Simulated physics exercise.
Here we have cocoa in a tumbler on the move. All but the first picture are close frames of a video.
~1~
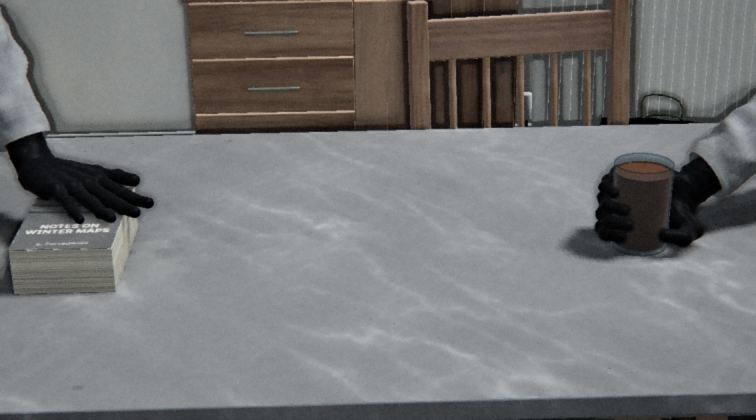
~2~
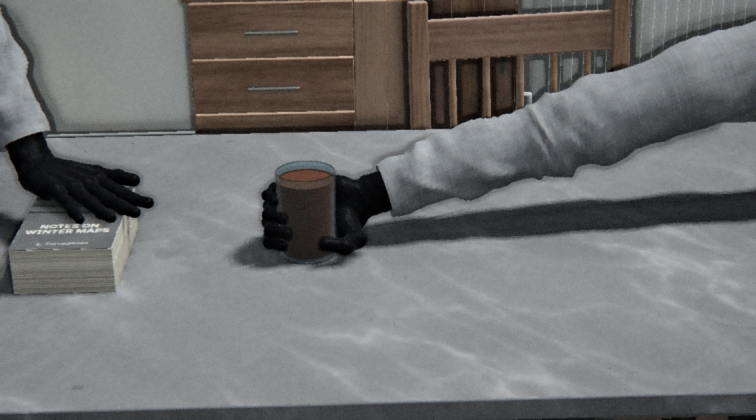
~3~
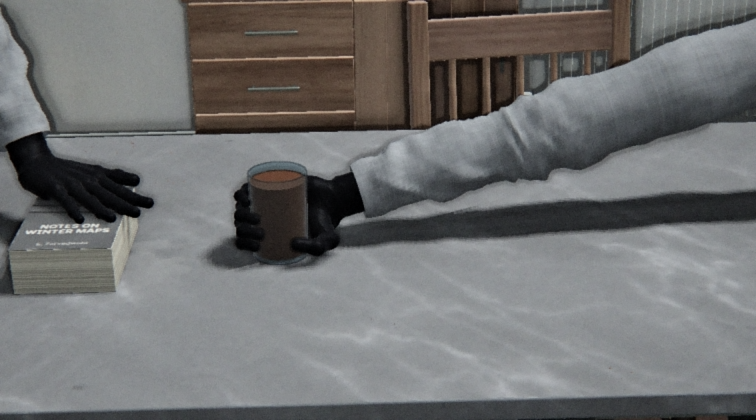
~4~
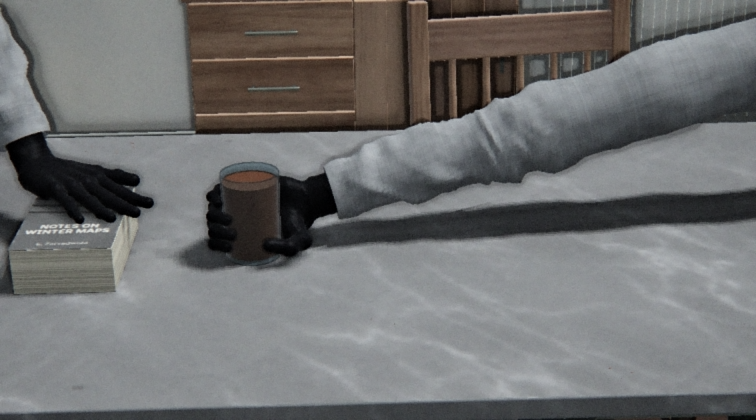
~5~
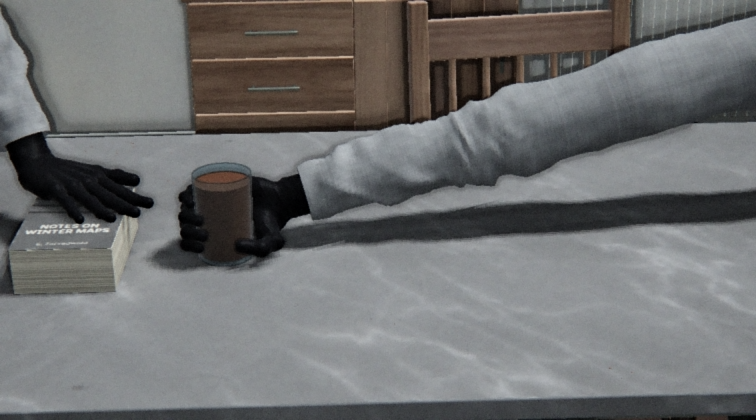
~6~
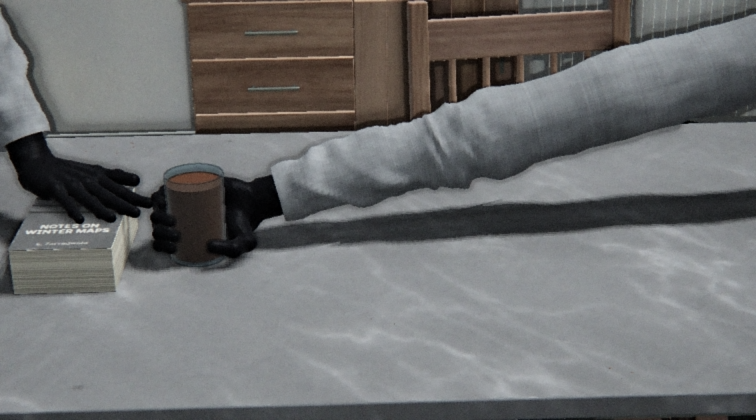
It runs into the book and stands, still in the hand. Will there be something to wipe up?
It loses some.
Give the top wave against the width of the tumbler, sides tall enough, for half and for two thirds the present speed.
Roughly 20 per cent, then 30 per cent.
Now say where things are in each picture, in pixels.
At rest; tumbler (642, 202) nearly full; book (77, 238), in the first picture.
Under way; tumbler nearly full, surface at (305, 180), in the second picture.
On by 25 px; tumbler (279, 211) nearly full, in the third picture.
On by 25 px; tumbler nearly full, surface at (250, 181), in the fourth picture.
On by 25 px; tumbler (224, 212) nearly full, in the fifth picture.
On by 25 px; tumbler nearly full, surface at (194, 182); book (77, 238), in the sixth picture.
Shortly, the tumbler meets the book.
Then, the cocoa surges up the wall; it has lost some.
At the finish, the tumbler stands at the book; it has lost some.
